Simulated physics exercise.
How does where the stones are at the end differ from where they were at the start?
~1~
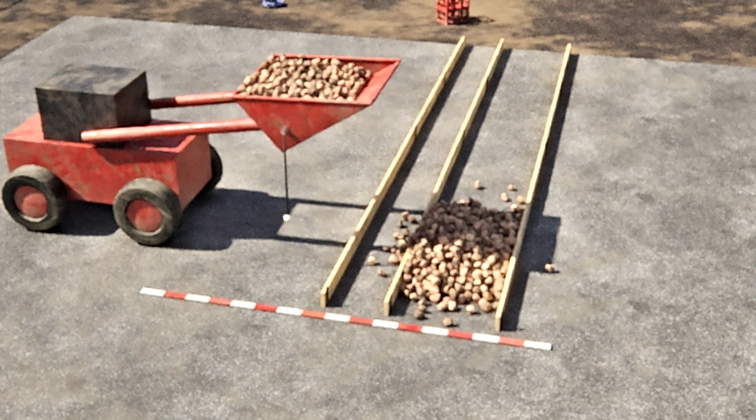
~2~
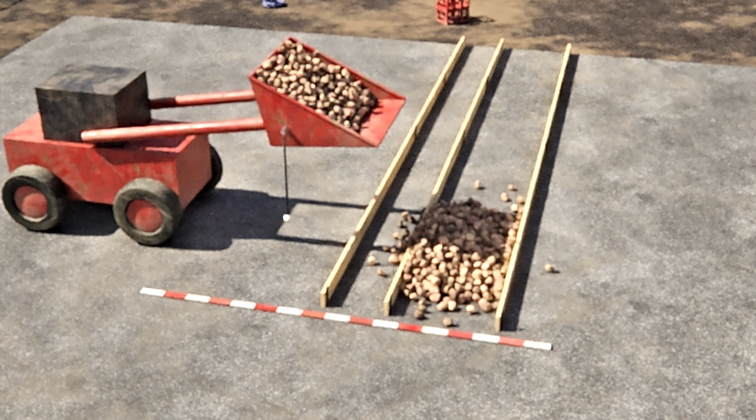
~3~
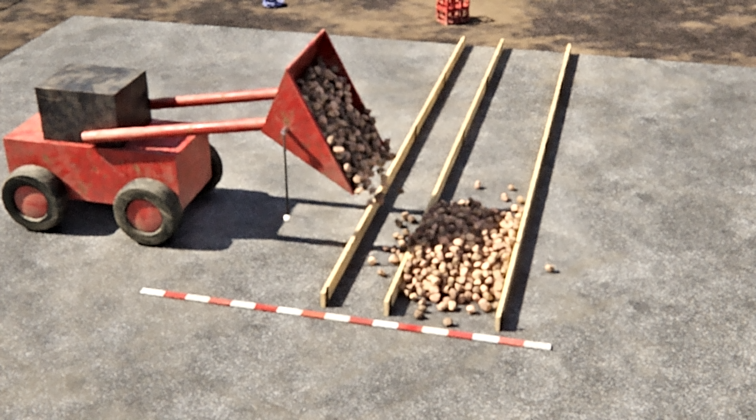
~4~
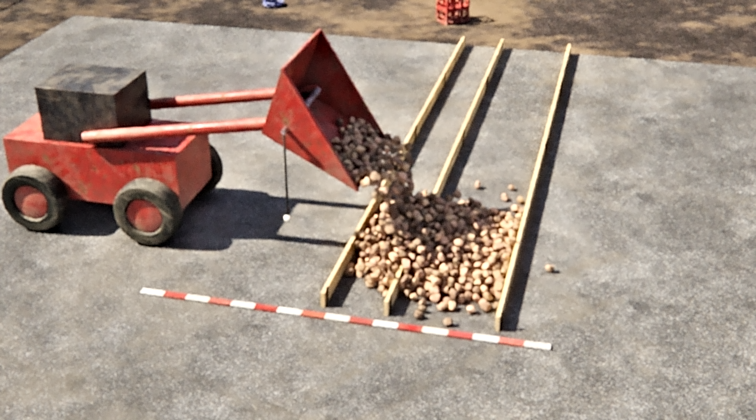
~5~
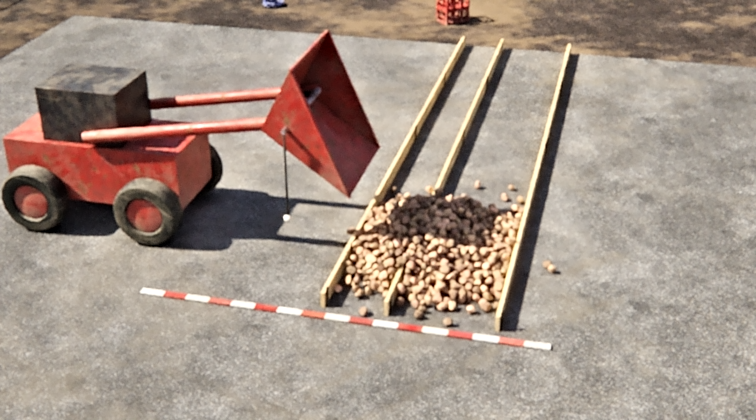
At the start, some stones were up in the loader's bucket and the rest lay in a pile mostly between the middle and right planks. By the end they were all on the ground, farther right and lower overall, in one heap covering both lanes.
